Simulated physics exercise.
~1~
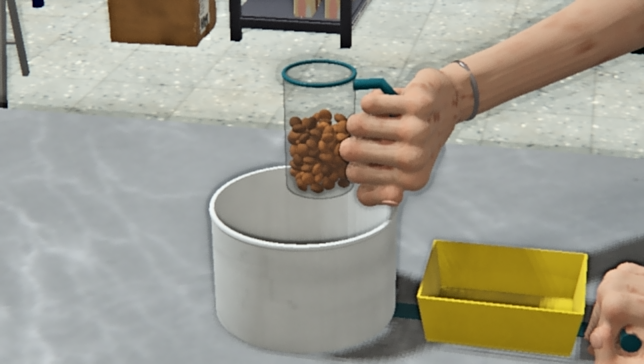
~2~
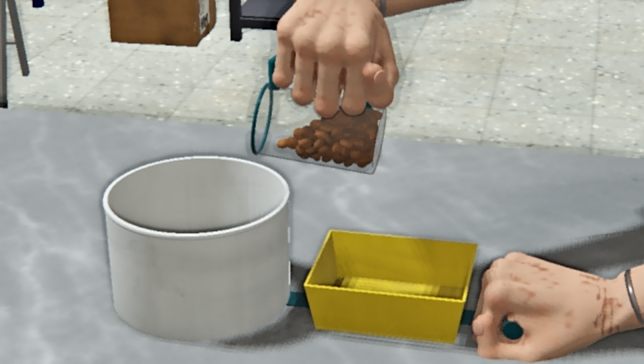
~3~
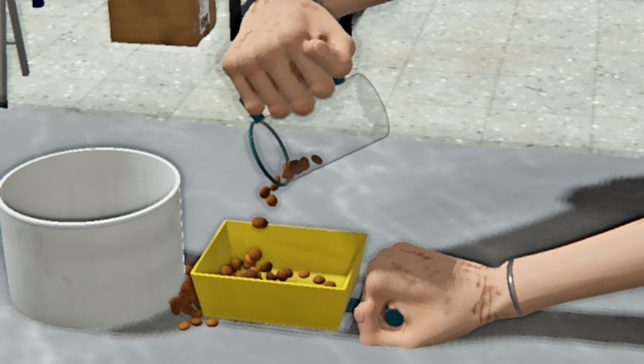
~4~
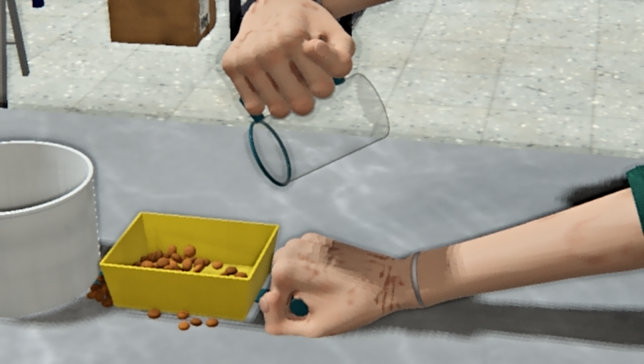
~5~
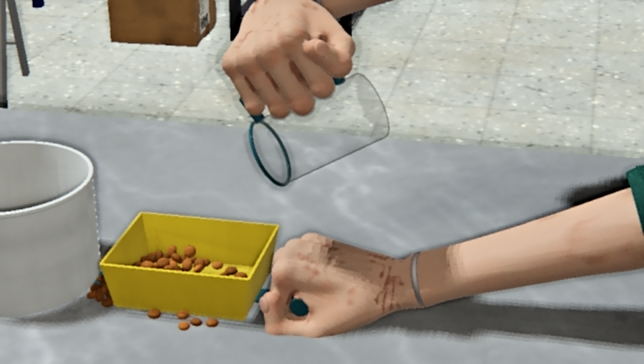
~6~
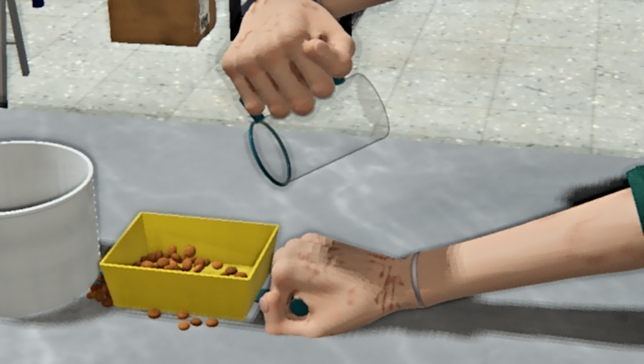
A hand holds a clear cup of brown kibble over a white pot on a grey tabletop, seen from the front and slightly above, with a pale tiled floor behind. A yellow tin is joined to the pot's right side by a strip, and another hand grips its handle. As this hand slides both dishes left, the cup tips over. The kibble pours out, some landing in the yellow tin and some spilling on the table around it. The dishes slide a little farther and stop, leaving the cup tilted and empty, the tin holding a pile and stray pieces beside it.
